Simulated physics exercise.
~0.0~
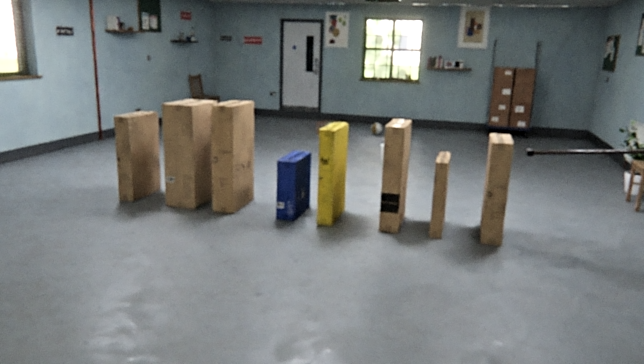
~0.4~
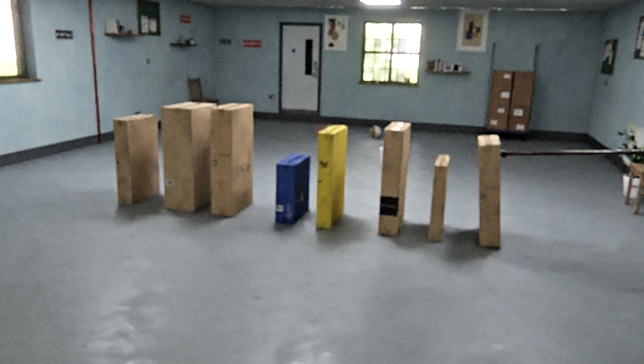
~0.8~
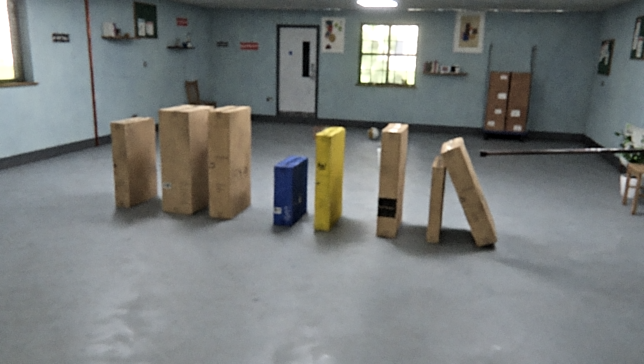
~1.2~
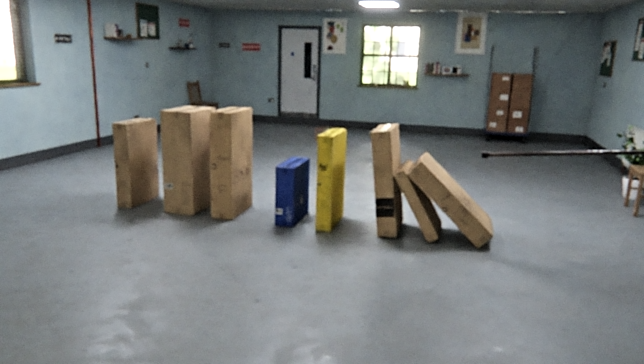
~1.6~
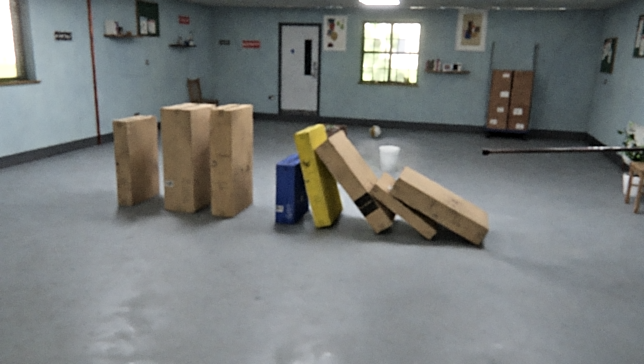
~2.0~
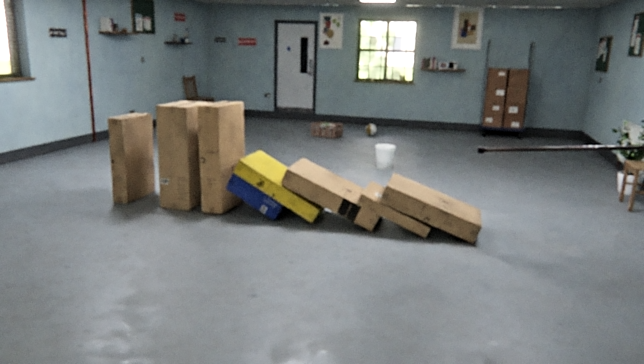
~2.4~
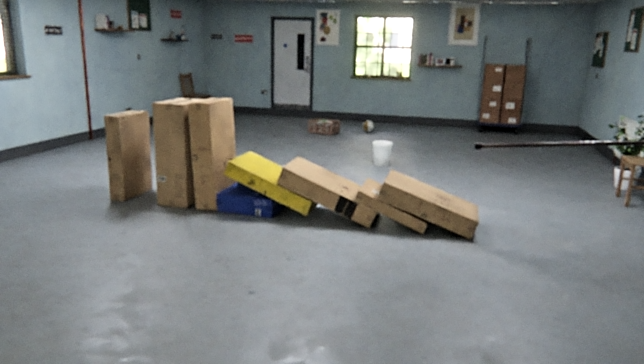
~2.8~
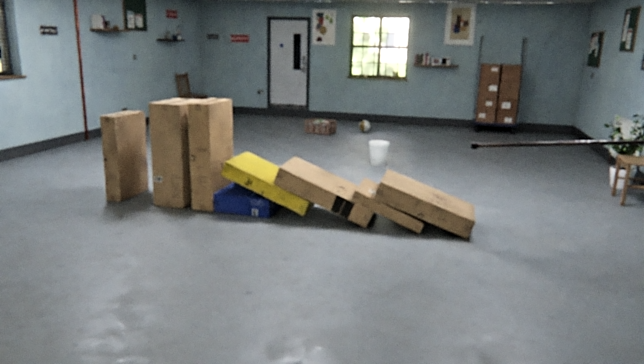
Blue-walled room with grey floor, a pole tipping the right-hand carton, toppling others leftward in turn, three left standing.
